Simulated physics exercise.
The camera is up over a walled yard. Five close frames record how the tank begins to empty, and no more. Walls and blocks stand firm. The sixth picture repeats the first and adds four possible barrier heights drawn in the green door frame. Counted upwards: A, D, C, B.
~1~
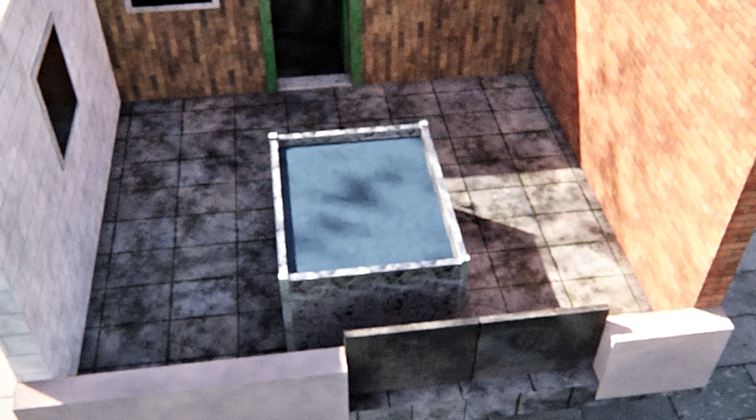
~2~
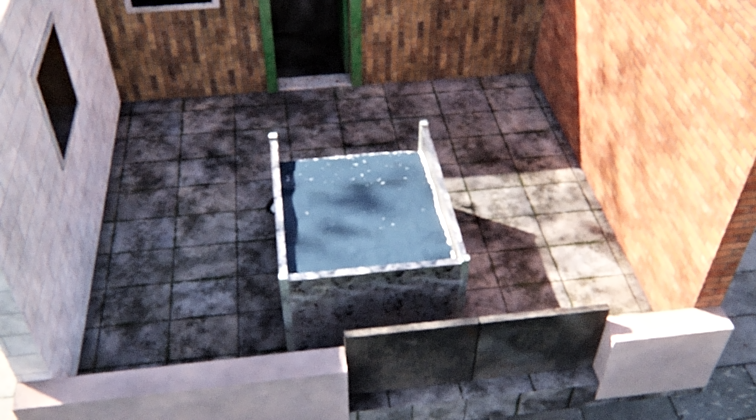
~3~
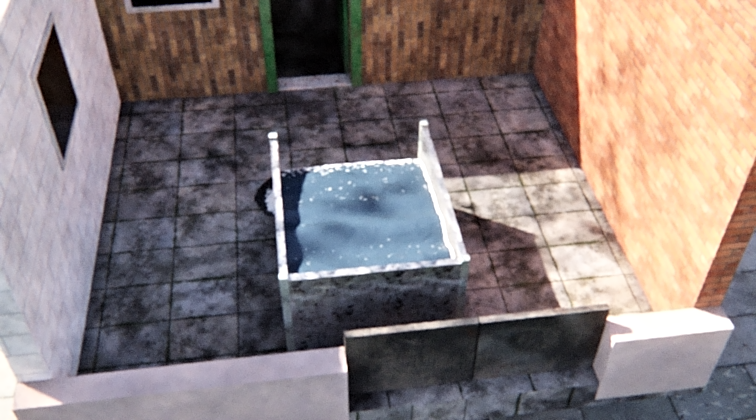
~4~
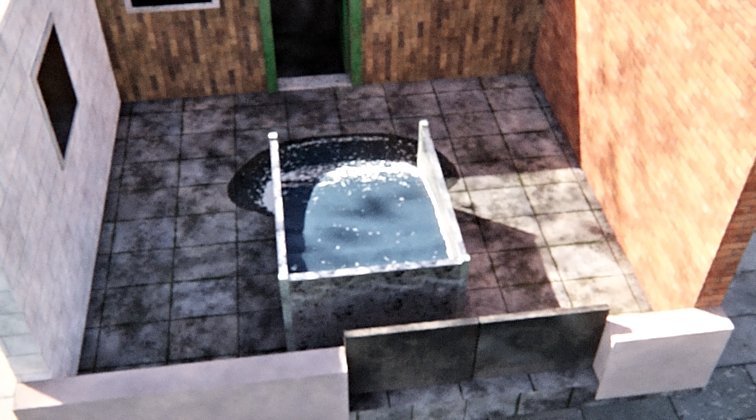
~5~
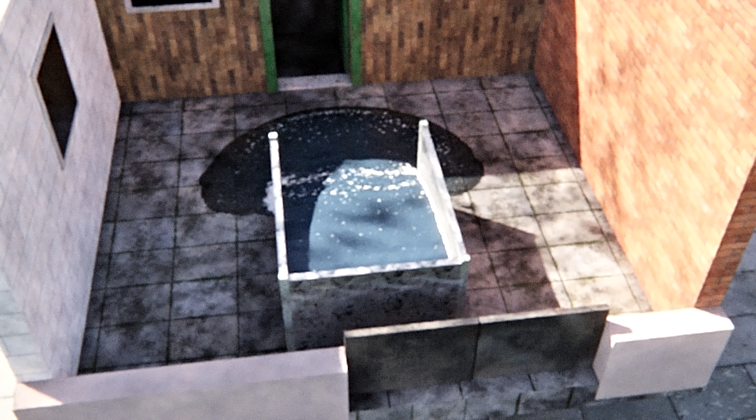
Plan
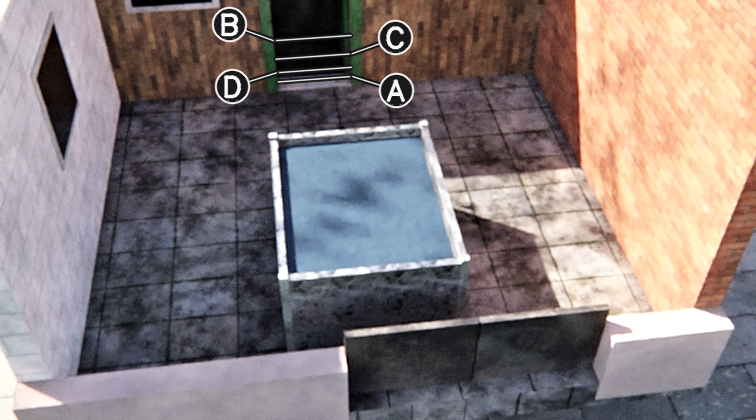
A tank in a walled yard loses its back panel and water spreads across the paving.
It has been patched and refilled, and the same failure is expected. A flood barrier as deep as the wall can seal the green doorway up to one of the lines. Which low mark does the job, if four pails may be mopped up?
Take C.
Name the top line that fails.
D.
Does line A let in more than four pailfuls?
Yes, it does.
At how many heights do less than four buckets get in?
Two.
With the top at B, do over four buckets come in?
No, that is safe.
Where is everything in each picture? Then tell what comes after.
In the first picture, water in the tank at rest, its middle at (361, 201); foot of the green doorway at (315, 88); shut gate at (477, 328).
In the second picture, water covers 2 % of the ground, its front hidden from here.
In the third picture, water covers 5 % of the ground, its front hidden from here.
In the fourth picture, front seen at (241, 177), 11 % of the ground wet.
In the fifth picture, front seen at (374, 110), 20 % of the ground wet.
On the marked copy, A at (315, 79); B at (312, 38); C at (313, 56); D at (314, 69); from the bottom up A, D, C, B.
With A, dozens of bucketfuls pour in.
With B, nothing gets over.
With C, a splash gets over, under a bucket.
With D, about 13 bucketfuls get in.
